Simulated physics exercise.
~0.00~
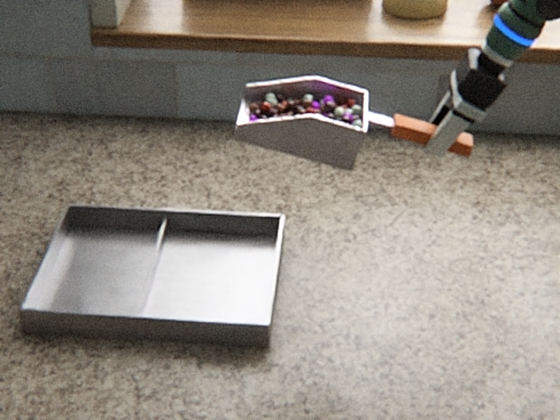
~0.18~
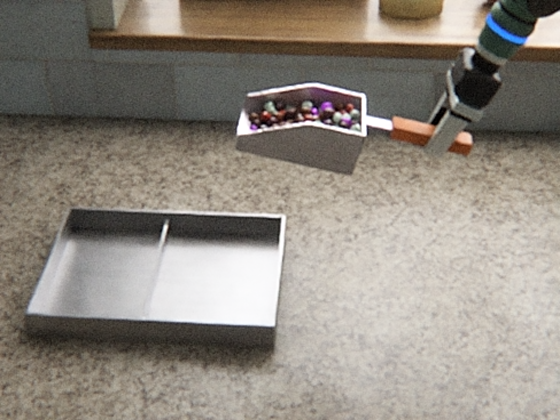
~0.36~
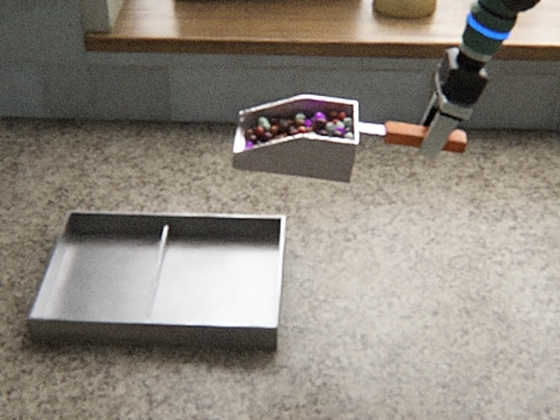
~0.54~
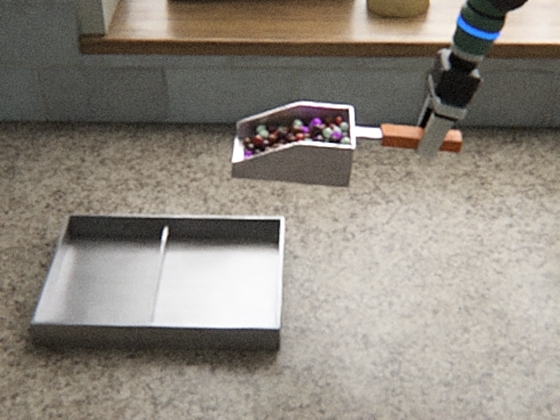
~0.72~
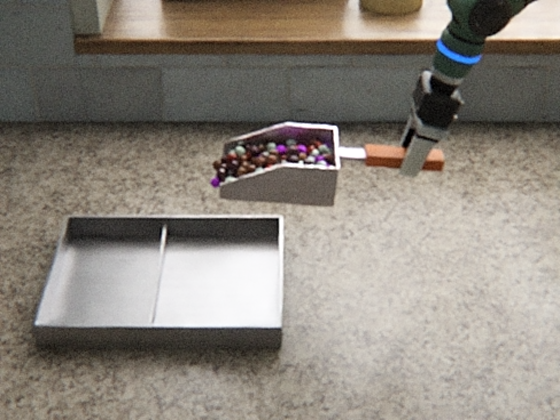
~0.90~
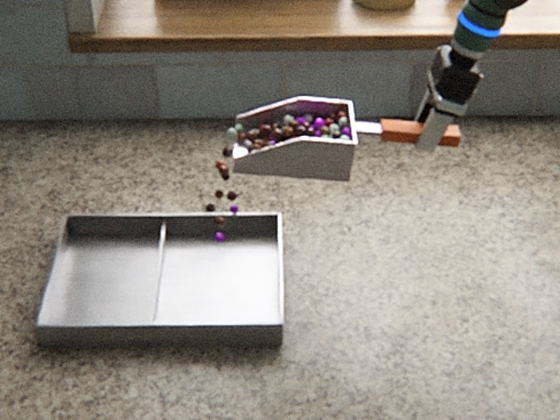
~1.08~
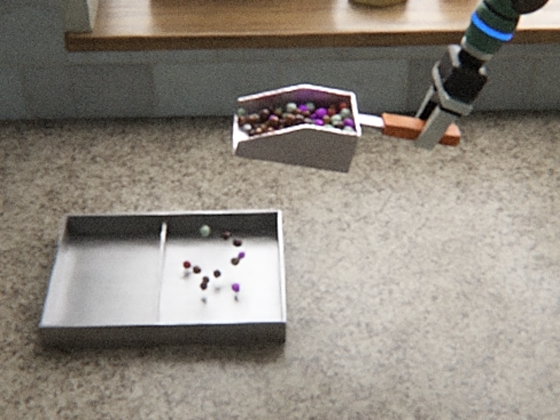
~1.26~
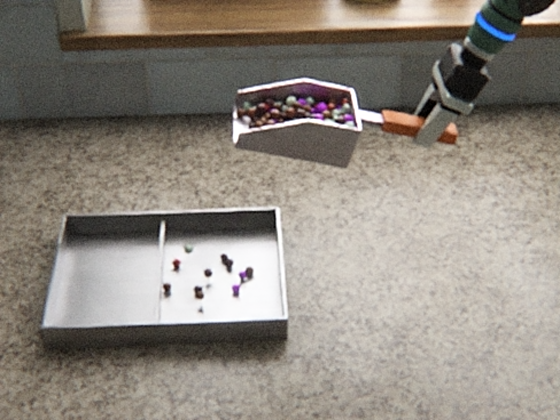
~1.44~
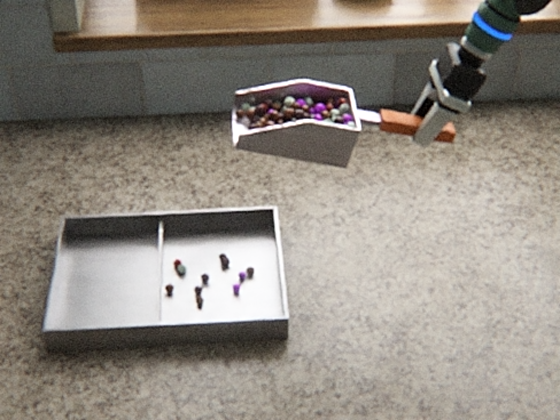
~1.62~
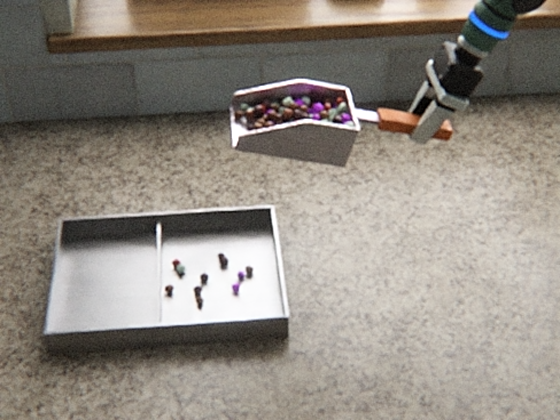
On a speckled countertop, a robot arm lowered a scoop heaped with small colourful balls toward a divided metal tray, tipped a few into the right-hand section, then lifted and leaned it back, holding still with most of them still inside.
